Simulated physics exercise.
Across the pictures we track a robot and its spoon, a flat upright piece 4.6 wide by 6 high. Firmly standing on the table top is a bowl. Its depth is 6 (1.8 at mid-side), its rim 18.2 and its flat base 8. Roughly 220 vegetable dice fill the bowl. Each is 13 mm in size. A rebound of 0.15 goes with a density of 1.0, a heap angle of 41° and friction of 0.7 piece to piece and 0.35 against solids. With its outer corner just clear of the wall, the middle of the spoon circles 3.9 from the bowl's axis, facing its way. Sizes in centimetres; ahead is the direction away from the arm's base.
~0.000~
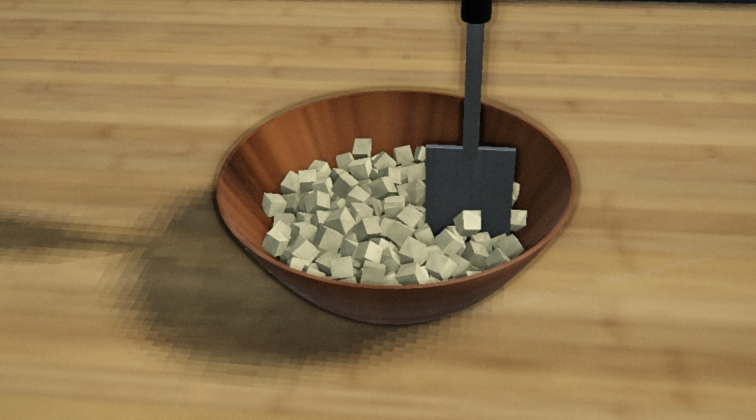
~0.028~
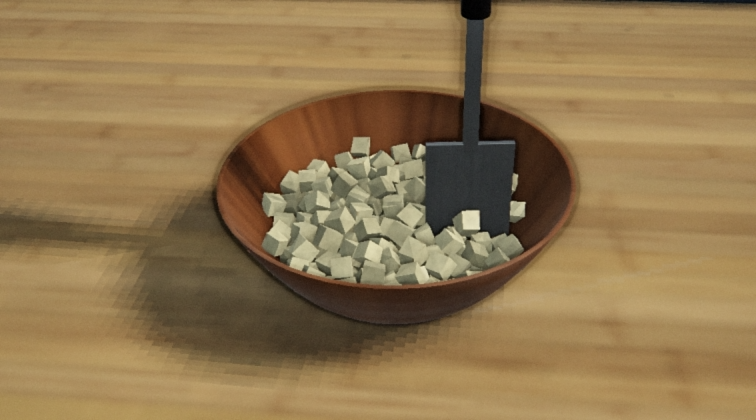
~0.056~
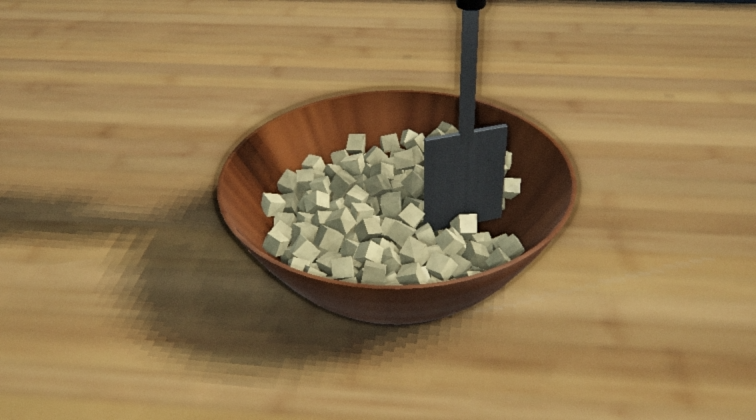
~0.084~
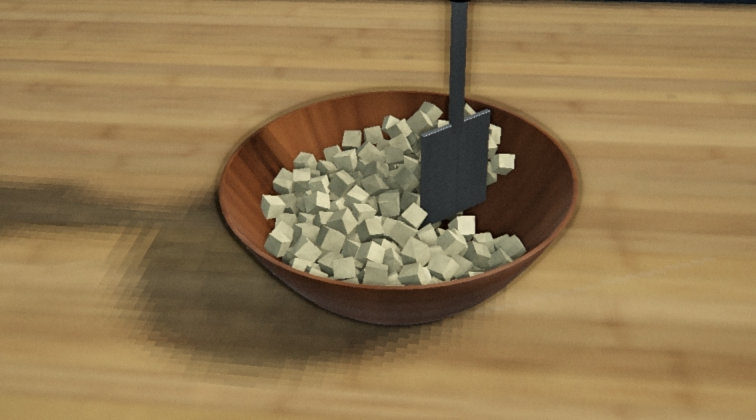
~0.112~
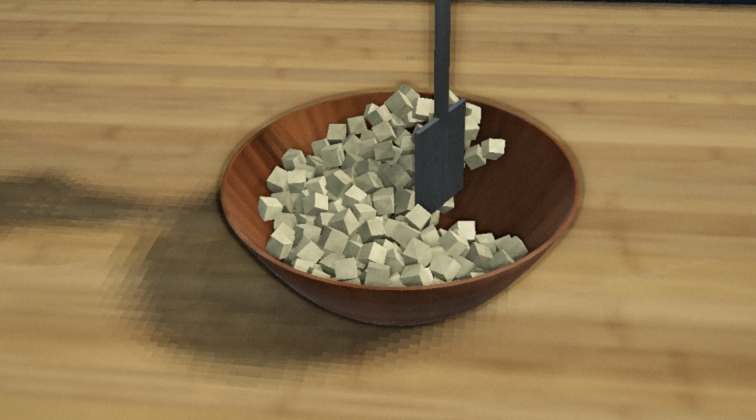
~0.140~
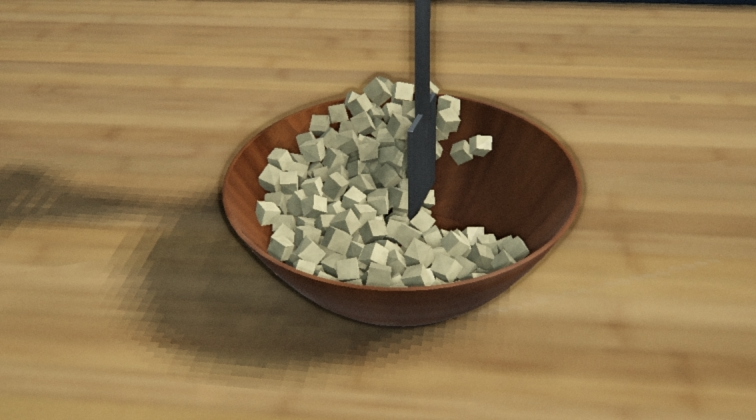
A dark flat spatula stands upright among pale cubes in the right side of a brown bowl on a wooden table, barely moving at first. It then sweeps toward the back and left, turning nearly edge-on, pushing cubes into a heap at the back left and baring the bowl's right side.
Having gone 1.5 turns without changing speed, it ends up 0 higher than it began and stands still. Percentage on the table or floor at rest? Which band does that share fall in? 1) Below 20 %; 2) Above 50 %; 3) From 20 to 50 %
From 20 to 50 %.
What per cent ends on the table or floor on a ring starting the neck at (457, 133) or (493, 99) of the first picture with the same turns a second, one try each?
I'd put it at around 25 and 35 percent.
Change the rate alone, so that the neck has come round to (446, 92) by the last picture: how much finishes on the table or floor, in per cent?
About 30 %.
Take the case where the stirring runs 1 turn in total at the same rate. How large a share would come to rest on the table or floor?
I'd expect some 30 per cent.
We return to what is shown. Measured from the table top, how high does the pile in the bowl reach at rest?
Top height: Around 7.0 cm.
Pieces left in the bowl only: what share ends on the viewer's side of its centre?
Roughly 70 per cent.
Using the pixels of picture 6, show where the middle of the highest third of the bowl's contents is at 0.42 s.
Around pixel (447, 248).
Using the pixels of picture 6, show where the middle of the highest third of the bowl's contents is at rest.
Around (294, 241).
After 0.42 s, 257° round, highest piece 8 above the table; 181 in the bowl, 24 on the table or floor, 18 in flight or on the tool.
After 0.69 s, 77° round, highest piece 8 above the table; 153 in the bowl, 63 on the table or floor, 7 in flight or on the tool.
After 1.03 s, 180° round, highest piece 7 above the table; 141 in the bowl, 82 on the table or floor.
After 1.73 s, 180° round, highest piece 7 above the table; 141 in the bowl, 82 on the table or floor.
At rest, 141 in the bowl, 82 on the table or floor. That is 37 % on the table or floor.
